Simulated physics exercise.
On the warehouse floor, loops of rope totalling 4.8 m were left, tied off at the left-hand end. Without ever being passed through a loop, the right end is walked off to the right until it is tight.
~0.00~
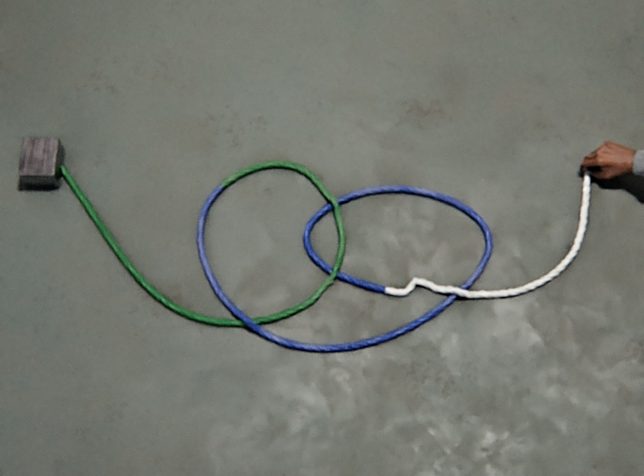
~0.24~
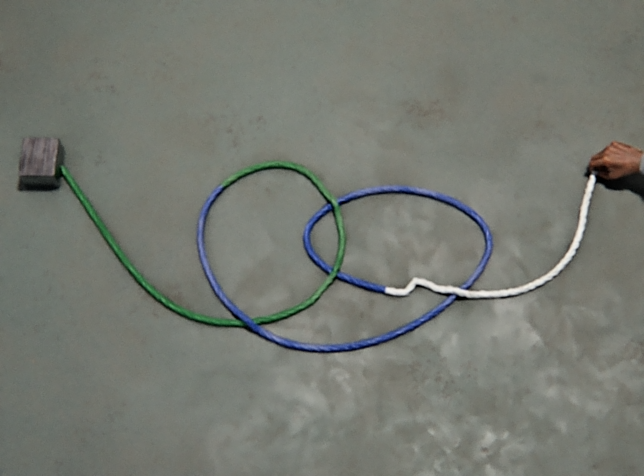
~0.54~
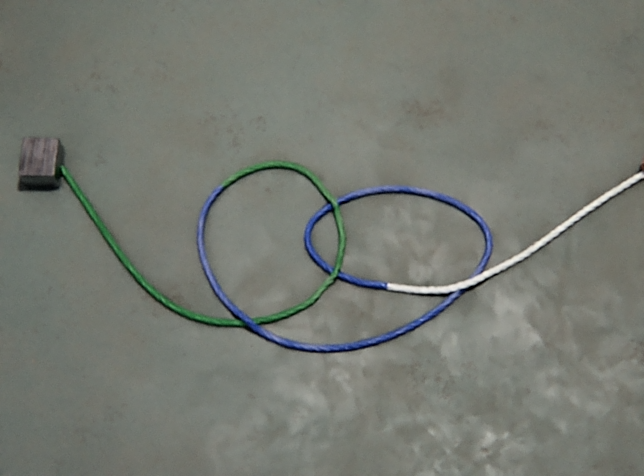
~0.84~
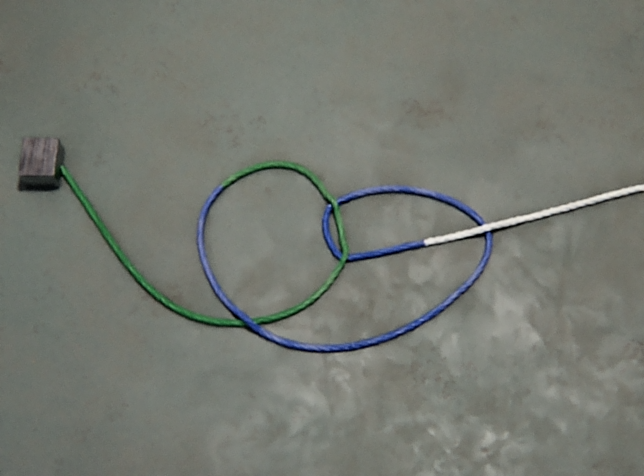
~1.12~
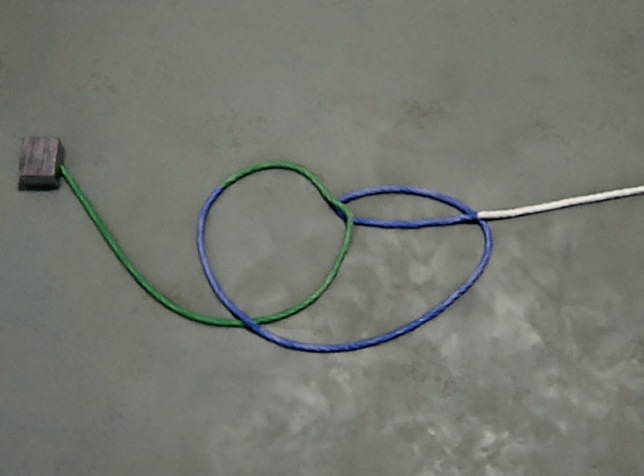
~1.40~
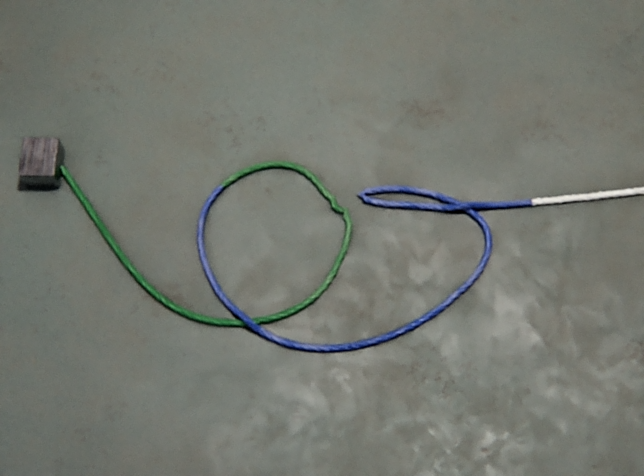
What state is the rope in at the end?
Watch, the whole thing just falls open.
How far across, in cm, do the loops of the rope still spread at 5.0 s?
I reckon it's near 46 cm.
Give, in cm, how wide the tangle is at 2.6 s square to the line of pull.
The loops span roughly 54 cm at that moment.
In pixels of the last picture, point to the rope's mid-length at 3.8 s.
That point lies near pixel (507, 241) in the last picture.
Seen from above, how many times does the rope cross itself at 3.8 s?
Count: 1.
After 2.6 s, the ends are 2.9 m apart, loops still 55 cm across.
After 3.8 s, the ends are 3.6 m apart, loops still 48 cm across.
After 5.0 s, the ends are 4.3 m apart, loops still 46 cm across.
After 6.2 s, the ends are 4.8 m apart, and it runs straight.
After 6.5 s, the ends are 4.8 m apart, and it runs straight.
